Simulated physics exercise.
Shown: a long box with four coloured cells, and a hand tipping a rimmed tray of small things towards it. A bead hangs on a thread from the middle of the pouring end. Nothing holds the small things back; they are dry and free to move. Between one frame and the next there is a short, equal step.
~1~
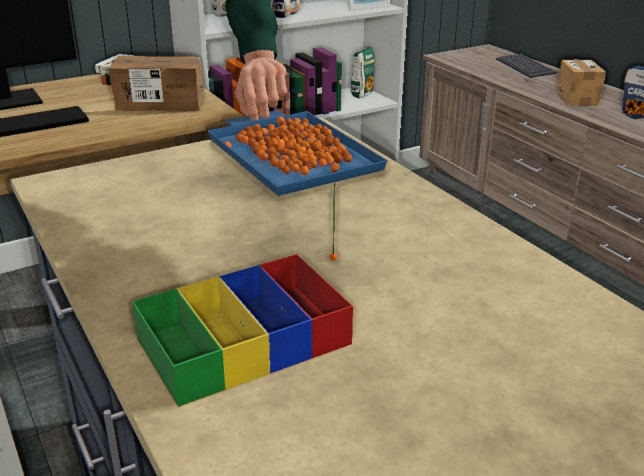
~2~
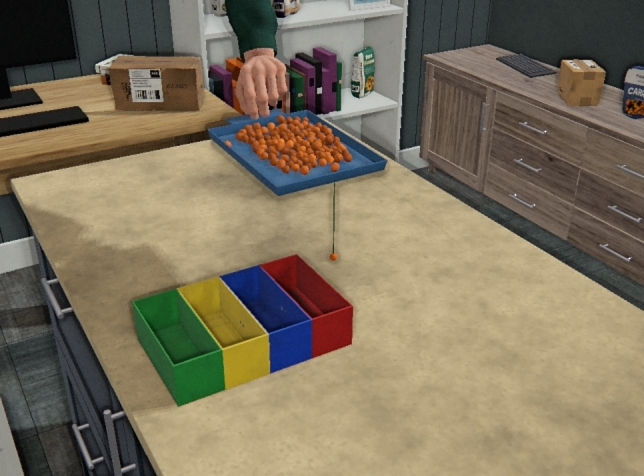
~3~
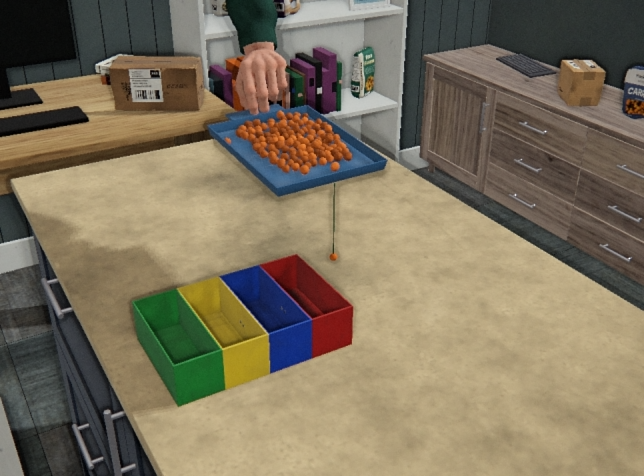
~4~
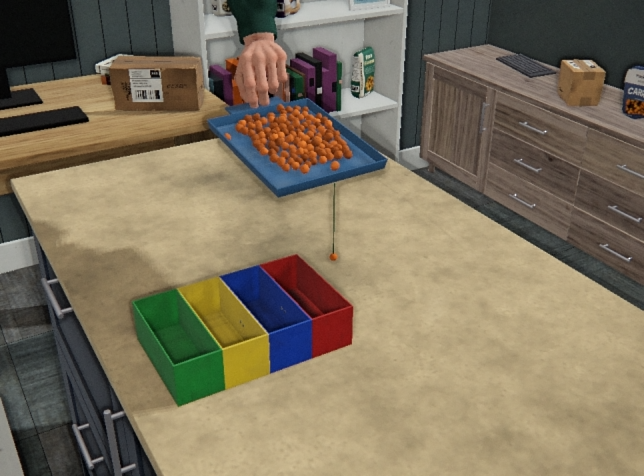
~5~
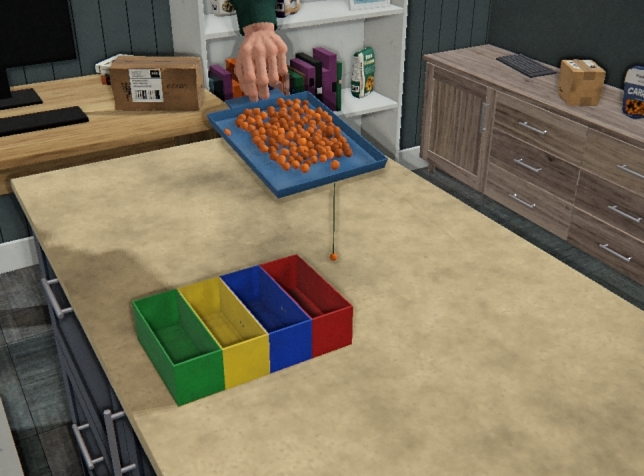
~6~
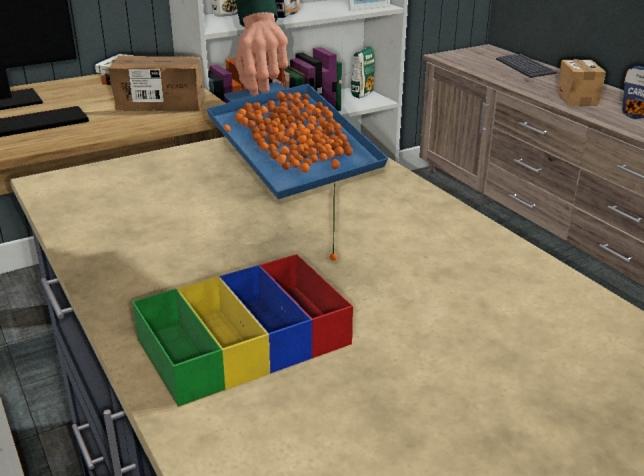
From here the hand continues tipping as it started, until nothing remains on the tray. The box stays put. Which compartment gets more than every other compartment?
The red compartment gets the most.
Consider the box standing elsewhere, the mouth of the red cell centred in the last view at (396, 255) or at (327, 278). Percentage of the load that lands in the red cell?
Around 0 % followed by around 30 %.
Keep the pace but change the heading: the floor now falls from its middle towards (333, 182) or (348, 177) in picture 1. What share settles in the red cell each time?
About 20 % and about 10 %.
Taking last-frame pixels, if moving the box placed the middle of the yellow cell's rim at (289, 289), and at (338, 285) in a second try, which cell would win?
The first time it is the cell in yellow, and the second time it is the cell in green.
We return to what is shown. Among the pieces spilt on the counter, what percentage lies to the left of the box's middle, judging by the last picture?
Close to 0 per cent.
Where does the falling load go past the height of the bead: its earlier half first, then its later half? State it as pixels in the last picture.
Around (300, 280) at first; around (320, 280) after that.
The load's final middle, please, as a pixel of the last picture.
Near pixel (315, 326).
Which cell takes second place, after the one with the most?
That would be the blue one.
Shortly afterwards, tray tipped steeply; all but a few on the tray; only a few in the blue cell; only a few in the red cell; only a few falling or outside the box.
Next, tray tipped right over; all but a few on the tray; only a few in the blue cell; only a few in the red cell; only a few falling or outside the box.
Some moments later, tray tipped past a quarter turn; near half in the red cell; near a quarter in the blue cell; only a few in the yellow cell; near a quarter falling or outside the box.
In the end, tray tipped past a quarter turn; near half in the red cell; near a quarter in the blue cell; only a few in the yellow cell; none at all in the green cell; near a quarter outside the box.
